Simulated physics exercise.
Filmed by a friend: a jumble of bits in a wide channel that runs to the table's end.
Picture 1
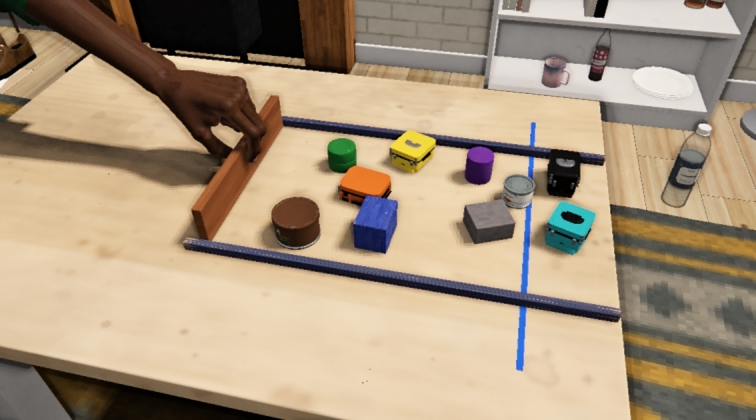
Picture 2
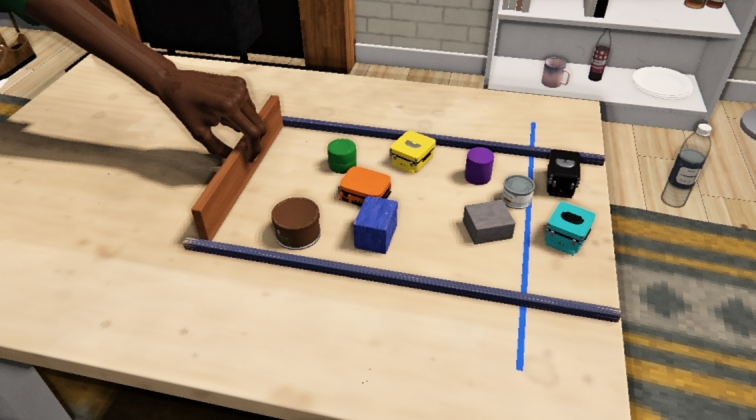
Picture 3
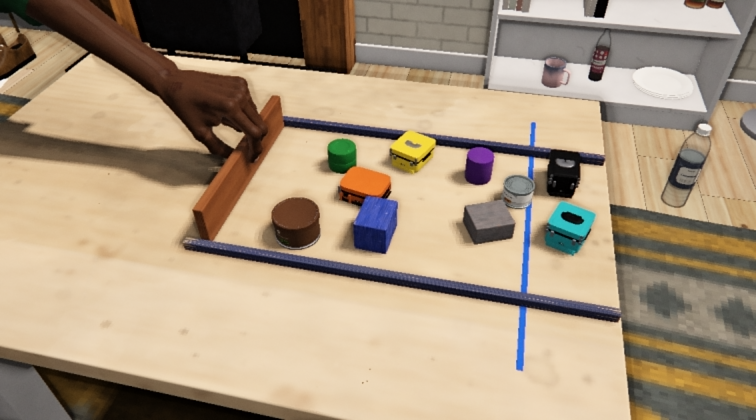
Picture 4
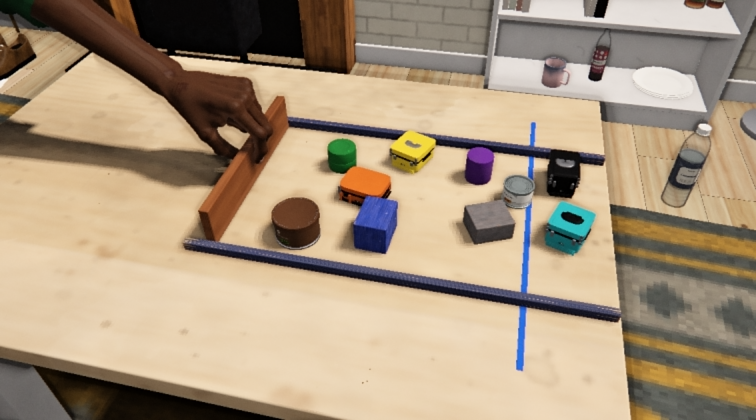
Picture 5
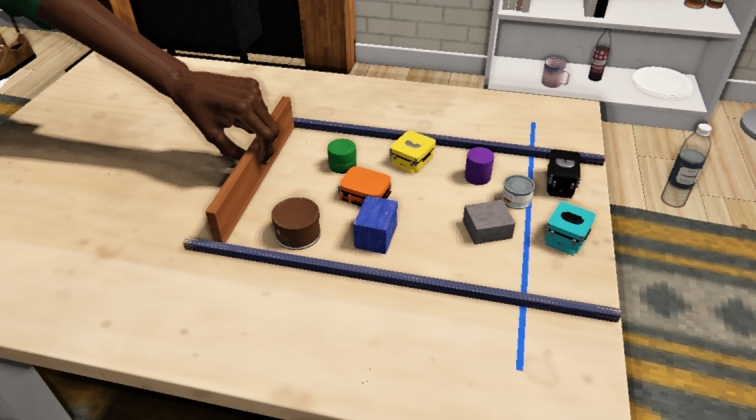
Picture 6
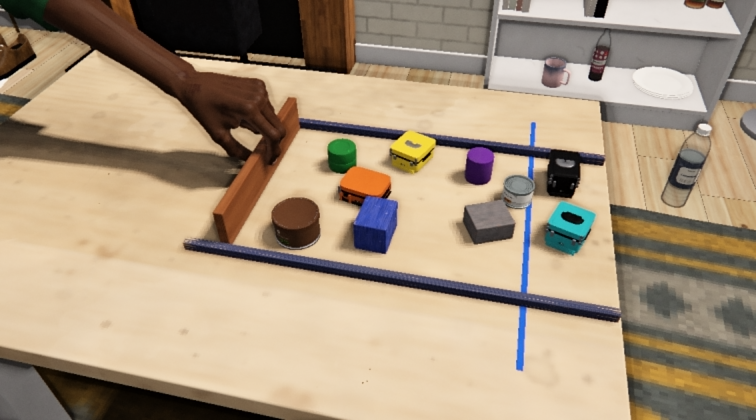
On a pale wooden table, a jumble of colourful tins, cases and blocks sits between two dark rails, with blue tape crossing toward the right. A hand holds a wooden board still at the left, then slides it a short way right, nearing the brown tin, while the other objects stay put.
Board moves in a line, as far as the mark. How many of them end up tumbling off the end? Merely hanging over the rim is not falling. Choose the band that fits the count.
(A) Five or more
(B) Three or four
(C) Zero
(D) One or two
One or two (D).
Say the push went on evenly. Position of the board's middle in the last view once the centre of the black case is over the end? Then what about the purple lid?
First near (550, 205), second near (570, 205).
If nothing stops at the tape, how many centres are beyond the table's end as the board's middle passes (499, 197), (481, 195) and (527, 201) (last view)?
0, 0 and 1.
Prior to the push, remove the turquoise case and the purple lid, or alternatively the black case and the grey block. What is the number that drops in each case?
Result, first then second: 0, 0.
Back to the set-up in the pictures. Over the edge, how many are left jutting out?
You'd get 2.
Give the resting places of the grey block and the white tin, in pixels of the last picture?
You'll find the first one at (596, 234) and the second at (591, 201).
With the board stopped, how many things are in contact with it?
In total, 5.
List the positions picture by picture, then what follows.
The first frame shows turquoise case (569, 228); black case (563, 173); white tin (518, 191); board (244, 162); tape (528, 219).
The second frame shows black case (563, 173); orange case (366, 189).
The third frame shows white tin (518, 192); brown tin (297, 223).
The fourth frame shows turquoise case (569, 228); blue block (376, 225).
The fifth frame shows black case (563, 173); green lid (342, 156).
The sixth frame shows turquoise case (569, 228); black case (563, 173); white tin (518, 192); board (263, 165); tape (528, 219).
Soon after, none off yet; turquoise case at rest near (569, 228); black case at rest near (563, 173); white tin at rest near (518, 192).
At rest, the number that fall off is one or two; fallen, turquoise case.
